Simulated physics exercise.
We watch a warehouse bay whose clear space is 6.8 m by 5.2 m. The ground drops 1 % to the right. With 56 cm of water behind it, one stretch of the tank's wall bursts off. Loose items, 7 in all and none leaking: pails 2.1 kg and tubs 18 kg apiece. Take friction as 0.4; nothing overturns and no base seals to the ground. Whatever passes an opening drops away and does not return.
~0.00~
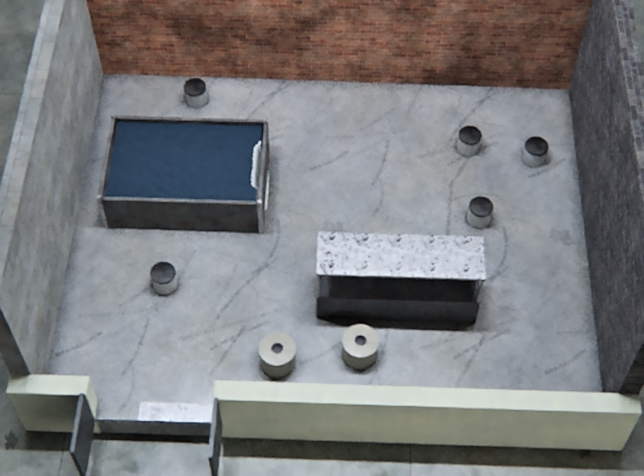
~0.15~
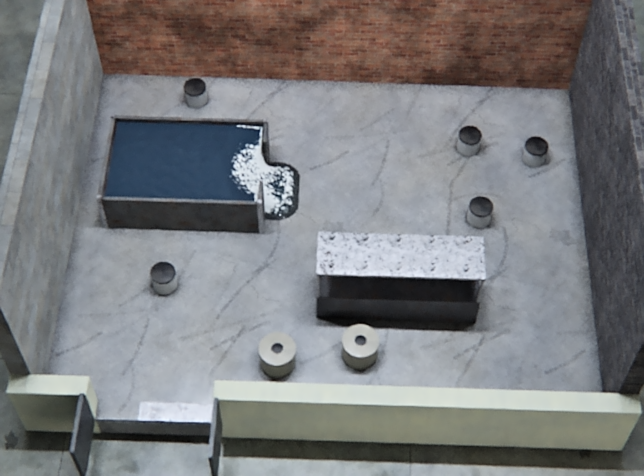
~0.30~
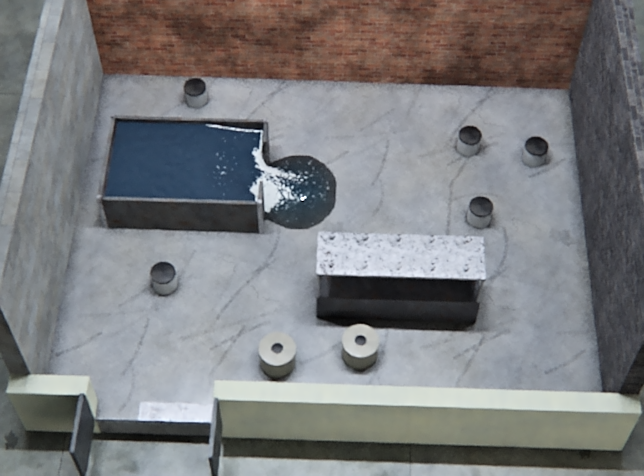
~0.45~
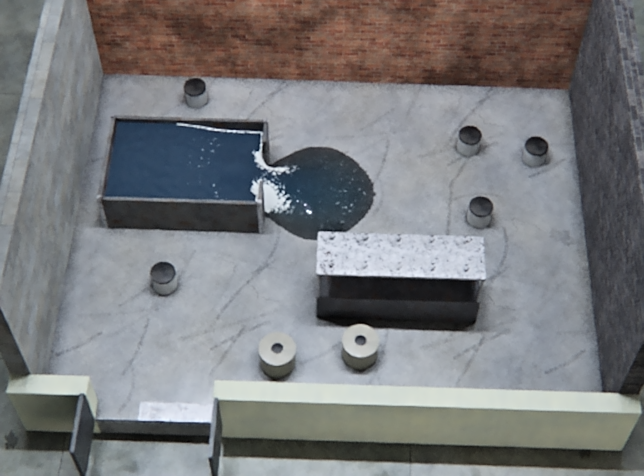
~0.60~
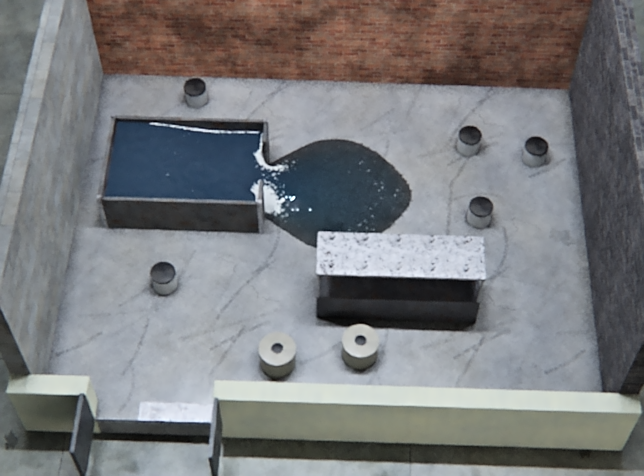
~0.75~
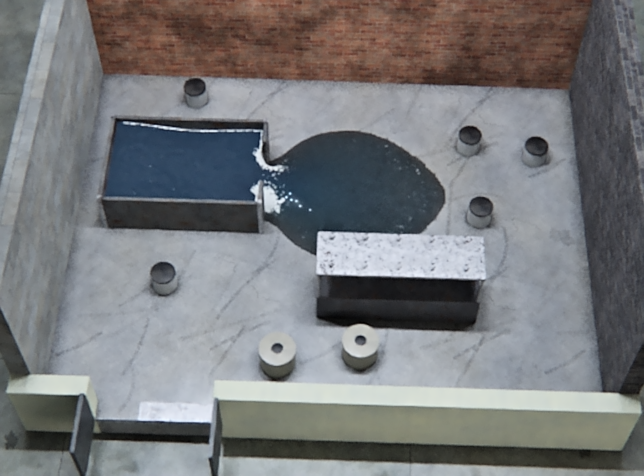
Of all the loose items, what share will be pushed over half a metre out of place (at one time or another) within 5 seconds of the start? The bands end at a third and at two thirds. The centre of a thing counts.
It is between one and two thirds.
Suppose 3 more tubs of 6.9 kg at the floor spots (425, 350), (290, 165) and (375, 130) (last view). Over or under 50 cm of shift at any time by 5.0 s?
In turn: Less, past it, past it.
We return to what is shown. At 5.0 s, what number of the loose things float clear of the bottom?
3 of them.
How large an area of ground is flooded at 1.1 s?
About 10.0 m2.
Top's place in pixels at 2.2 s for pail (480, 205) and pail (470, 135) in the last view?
Around (578, 224) and (565, 107).
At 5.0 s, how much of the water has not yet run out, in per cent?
Some 100 per cent remains.
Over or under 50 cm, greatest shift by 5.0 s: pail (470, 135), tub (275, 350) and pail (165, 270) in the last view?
In turn: Past it, under, short of it.
After 1.1 s 0 of 7 are over 50 cm from their spots; 0 afloat.
After 2.2 s 2 of 7 are over 50 cm from their spots; 3 afloat.
After 3.5 s 3 of 7 are over 50 cm from their spots; 3 afloat.
After 5.0 s 3 of 7 are over 50 cm from their spots, and 3 have been at some point; 3 afloat.
